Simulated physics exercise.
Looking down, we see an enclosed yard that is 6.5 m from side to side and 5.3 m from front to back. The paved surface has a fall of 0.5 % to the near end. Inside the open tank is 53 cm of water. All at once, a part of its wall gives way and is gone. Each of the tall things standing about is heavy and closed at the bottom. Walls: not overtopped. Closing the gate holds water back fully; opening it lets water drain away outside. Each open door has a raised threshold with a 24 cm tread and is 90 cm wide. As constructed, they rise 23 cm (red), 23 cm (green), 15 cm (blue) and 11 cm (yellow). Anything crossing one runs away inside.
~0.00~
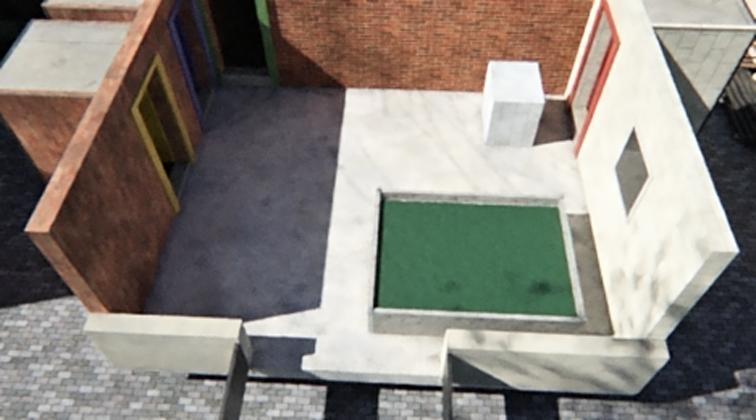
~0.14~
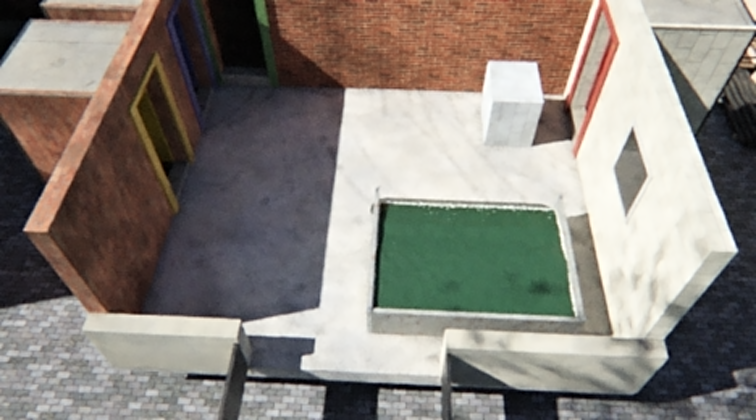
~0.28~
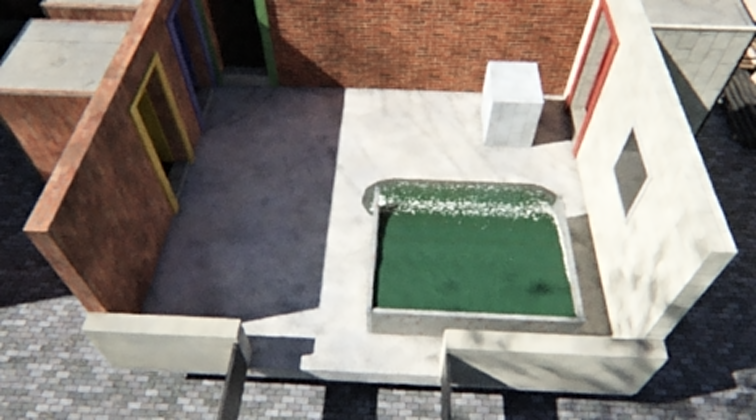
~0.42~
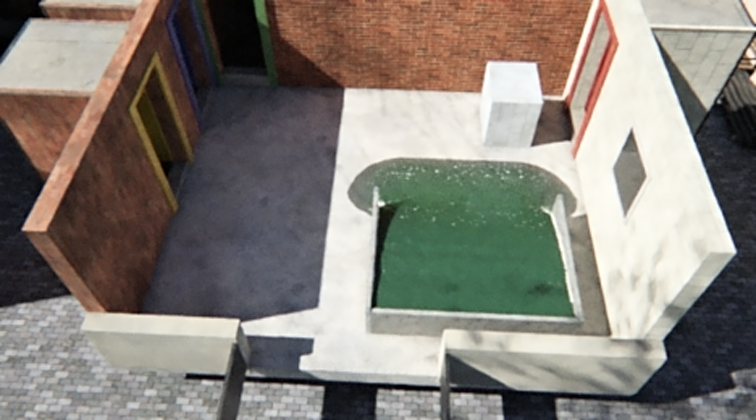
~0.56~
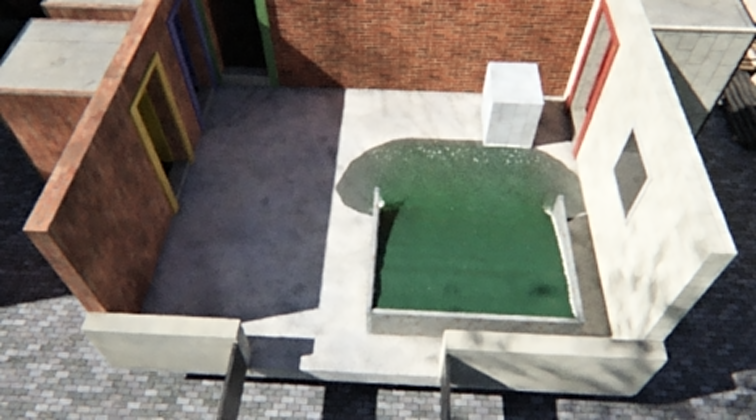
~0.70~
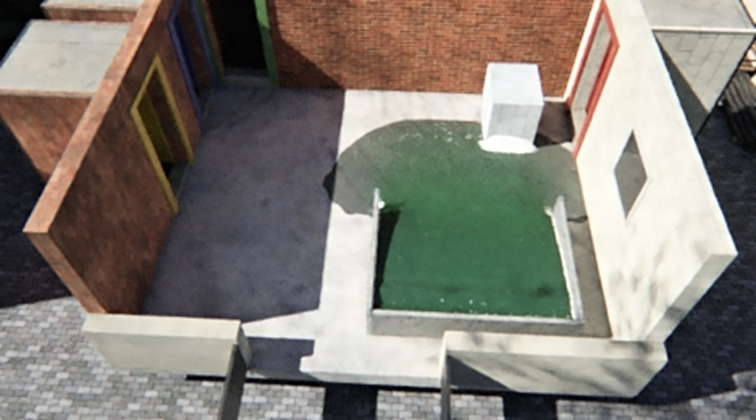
Green water poured over the far side of an open tank in a walled yard, then fanned out across the pale floor toward the brick wall, reaching the base of a white block.
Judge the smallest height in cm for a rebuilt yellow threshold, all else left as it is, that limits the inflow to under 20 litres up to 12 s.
Roughly 8 cm at the least.
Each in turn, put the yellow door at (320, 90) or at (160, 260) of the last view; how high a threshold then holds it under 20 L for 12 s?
Roughly 10.0 cm for the first and 6.5 cm for the second.
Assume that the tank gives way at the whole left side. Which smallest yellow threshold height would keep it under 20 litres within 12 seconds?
I'd say close to 18 cm.
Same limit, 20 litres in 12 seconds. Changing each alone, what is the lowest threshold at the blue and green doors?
You'd want some 20 cm at blue and some 14.0 cm at green.
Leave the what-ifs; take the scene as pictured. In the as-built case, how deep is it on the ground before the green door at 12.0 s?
Some 4.0 cm.
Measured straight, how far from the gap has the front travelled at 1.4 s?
3.6 m.
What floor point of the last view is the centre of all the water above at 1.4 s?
(463, 222), roughly.
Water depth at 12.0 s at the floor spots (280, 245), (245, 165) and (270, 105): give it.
The depths come to about 6, 6 and 6 cm.
After 1.4 s water covers 35 % of the floor, deepest (38 cm) near (437, 96); it has not reached the yellow door.
After 3.0 s water covers 50 % of the floor, deepest (36 cm) near (506, 105); it has not reached the yellow door.
After 12.0 s water covers 100 % of the floor, deepest (10 cm) near (467, 103); 8 cm at the yellow door, 2 litres in over its 11 cm threshold.
At the yellow door as built, the water arrived by 3.7 s and peaked near 12 cm at 7.0 s.
With a threshold of 6.5 cm, 36 litres would have come in within the 12 s; with 9 cm, 10 litres. So under 20 litres takes about 8 cm.
